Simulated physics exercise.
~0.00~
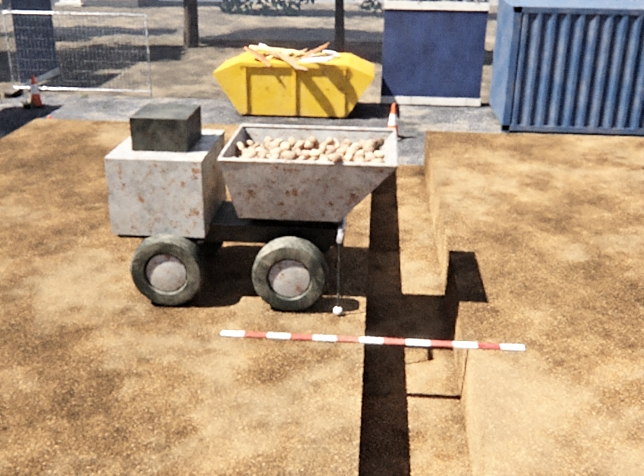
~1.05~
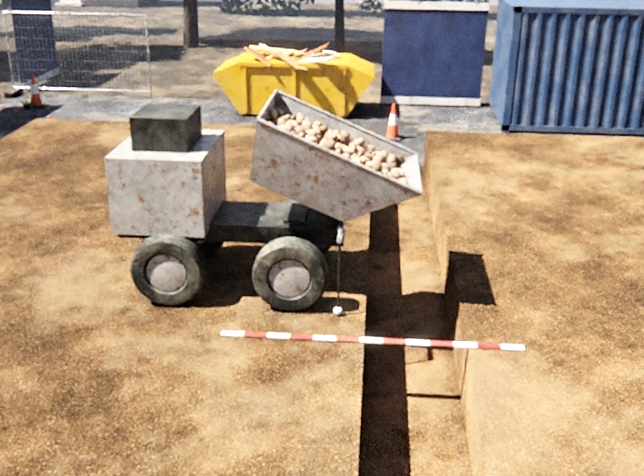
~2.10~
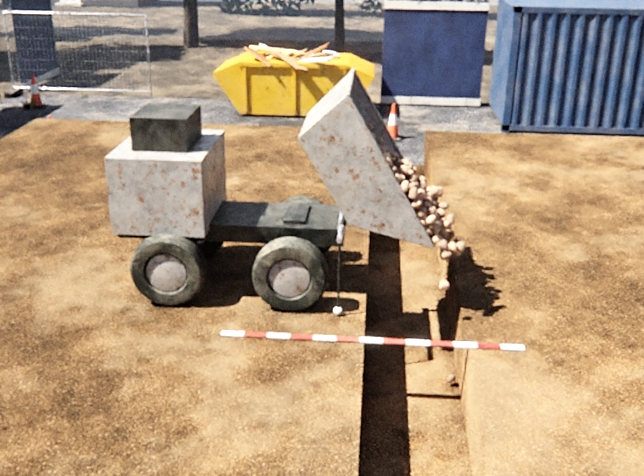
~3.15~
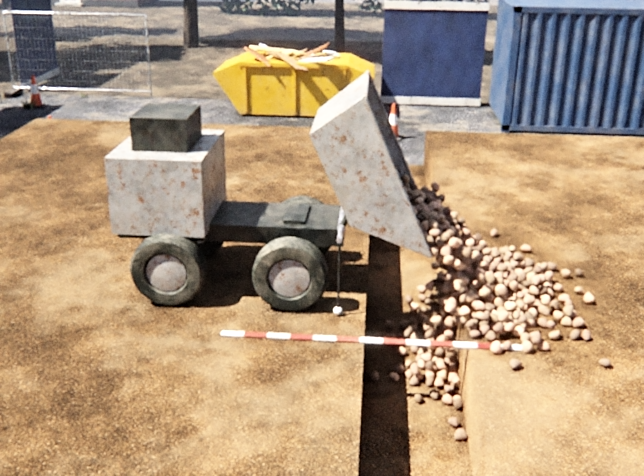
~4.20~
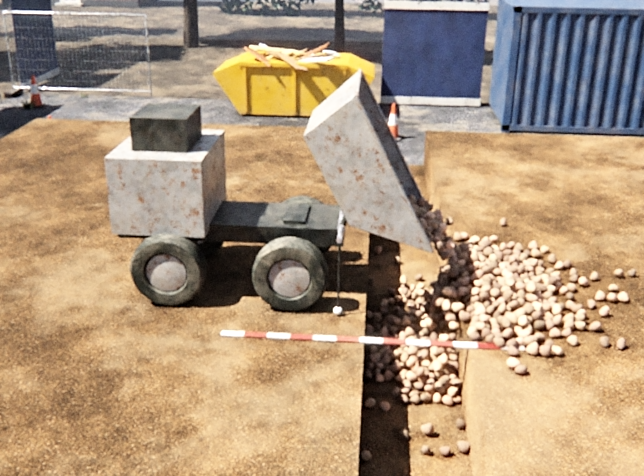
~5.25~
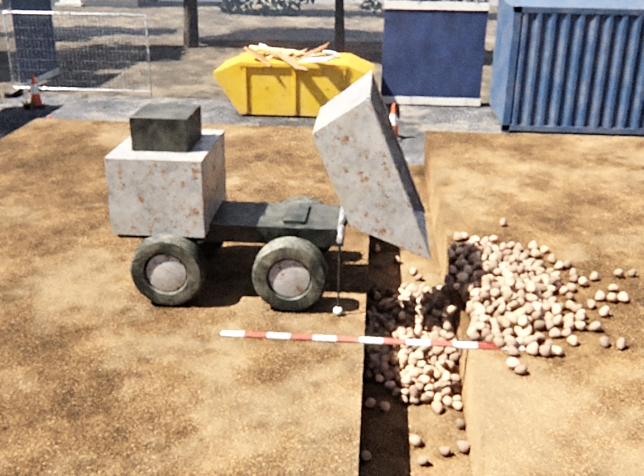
At the start, a small grey dumper stands on sandy ground beside a narrow trench, its body full of rounded stones, with a red and white striped pole lying across the trench. The body tilts toward the right, the stones still inside. It tips more steeply, and the first stones spill over the lower edge. Then they pour out, dropping into the trench and spreading over the ground beyond. The steep body rocks back slightly and forward again as the last stones leave. It ends raised and empty, with stones heaped in the trench and along its far side.
